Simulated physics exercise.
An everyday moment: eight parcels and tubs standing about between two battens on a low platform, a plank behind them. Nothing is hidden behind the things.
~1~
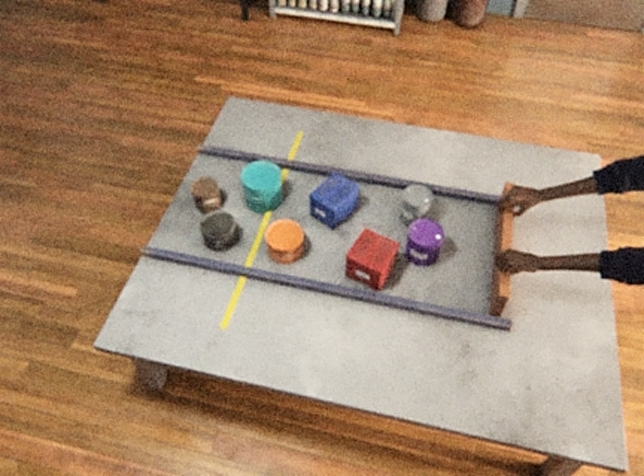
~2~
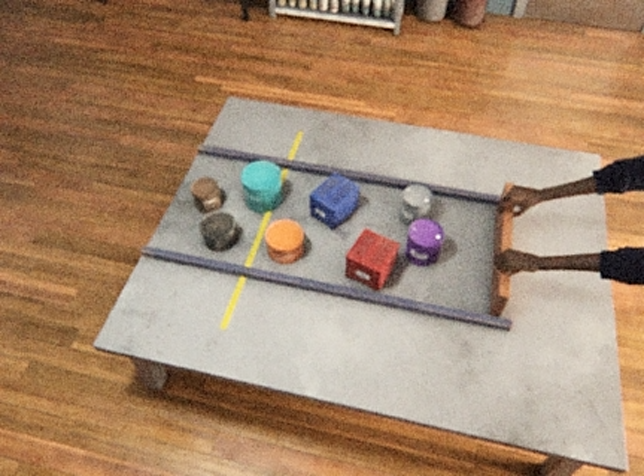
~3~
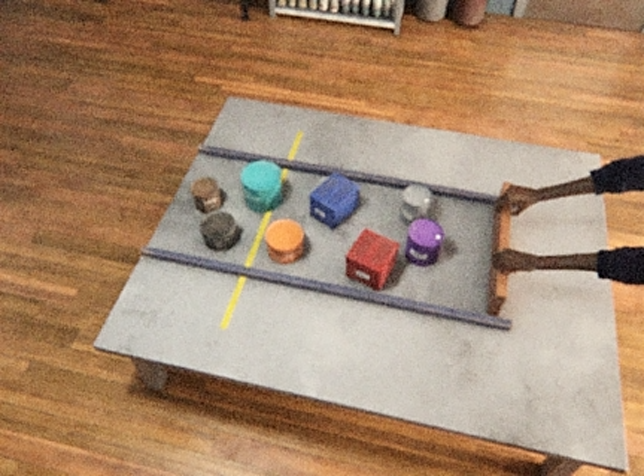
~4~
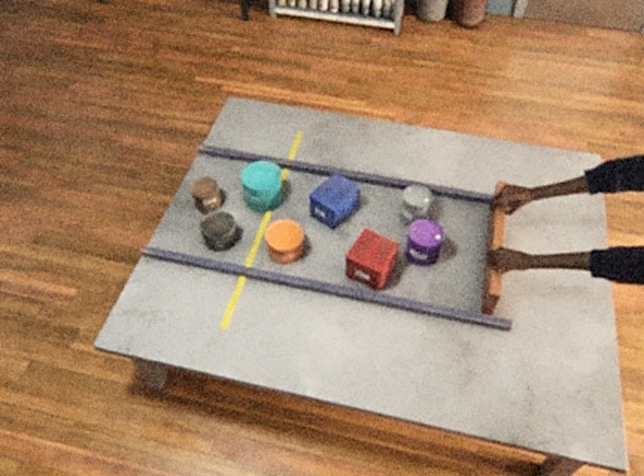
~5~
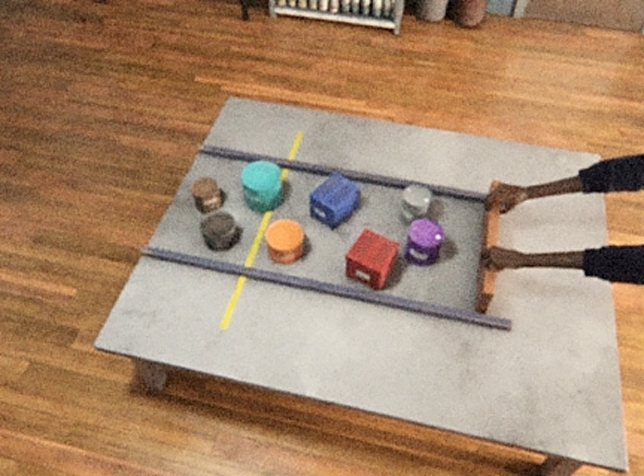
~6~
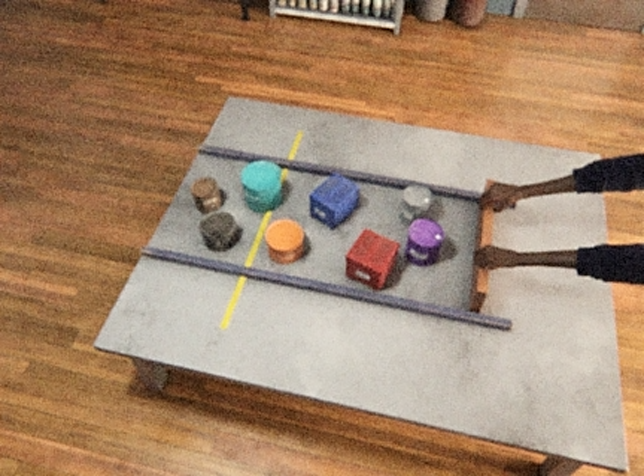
On a low grey platform in a wood-floored room, eight coloured tubs and boxes stand between two battens, some left of a yellow tape line. Two hands hold a plank at the right, still at first, then slide it slightly left toward the purple and grey containers, while the objects stay put.
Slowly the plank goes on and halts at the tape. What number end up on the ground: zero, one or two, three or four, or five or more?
Here the number that fall off is zero.
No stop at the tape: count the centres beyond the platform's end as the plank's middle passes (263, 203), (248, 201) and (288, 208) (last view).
It would be 1, 2 and 0.
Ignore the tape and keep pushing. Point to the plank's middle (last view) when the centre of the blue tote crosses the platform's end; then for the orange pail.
About (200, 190), and (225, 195) for the other.
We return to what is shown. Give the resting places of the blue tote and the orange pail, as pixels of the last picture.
Near (238, 185) and (203, 226).
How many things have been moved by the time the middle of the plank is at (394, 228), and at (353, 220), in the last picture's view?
The counts are 3 and 4.
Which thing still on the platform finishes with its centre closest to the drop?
It is the brown pail.
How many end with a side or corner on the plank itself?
3 of them.
Soon after, none off yet; brown pail at rest near (207, 196); black pail at rest near (219, 232); turquoise pail at rest near (262, 187).
At rest, the number that fall off is zero.
